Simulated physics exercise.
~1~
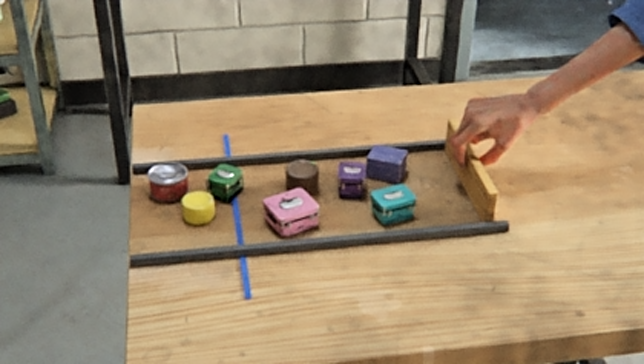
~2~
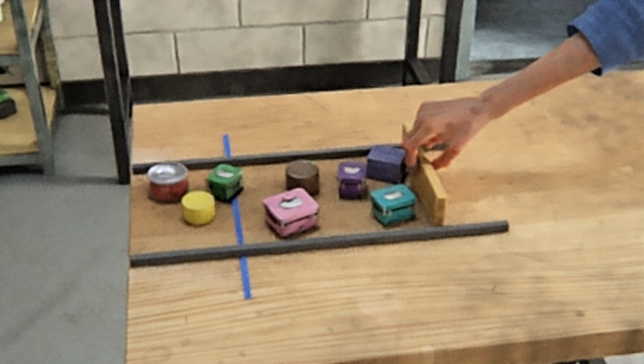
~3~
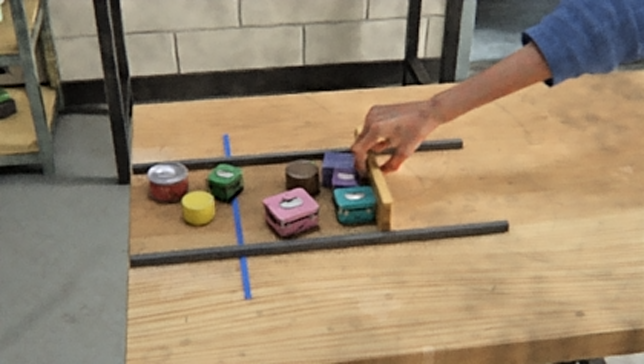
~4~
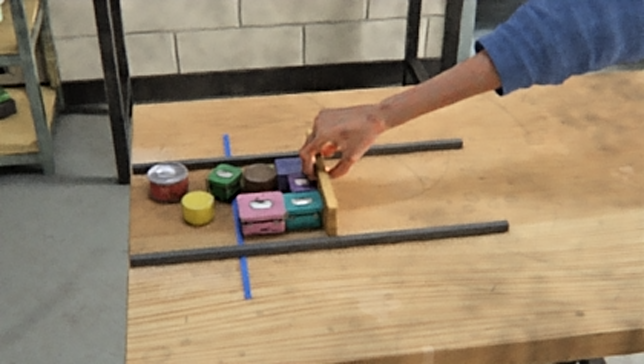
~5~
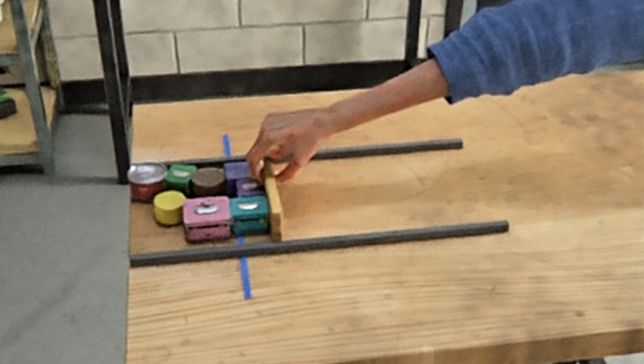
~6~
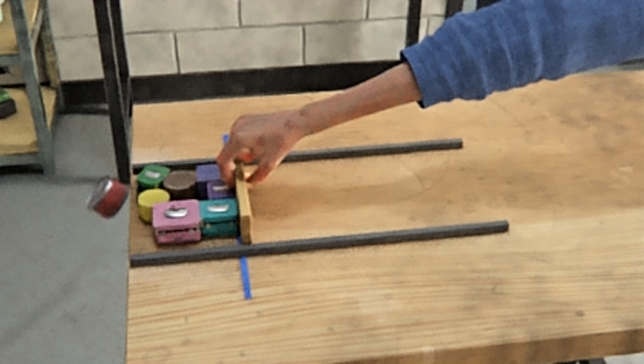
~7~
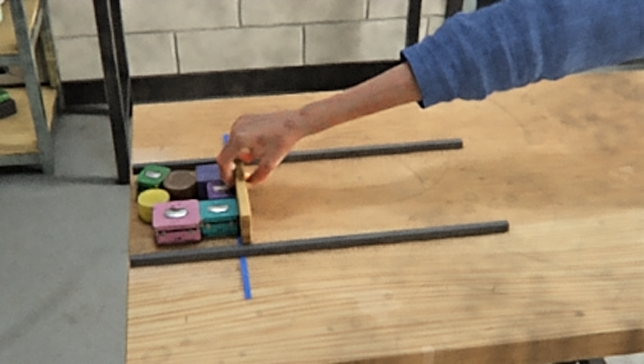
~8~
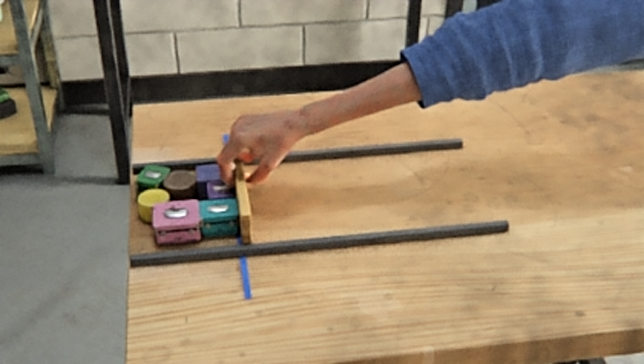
A hand slid a wooden board leftward between two dark rails, bunching small colourful tins and boxes together and pushing them along the table until the red tin dropped off the left edge; the board stopped near the blue tape with the rest still on the table.
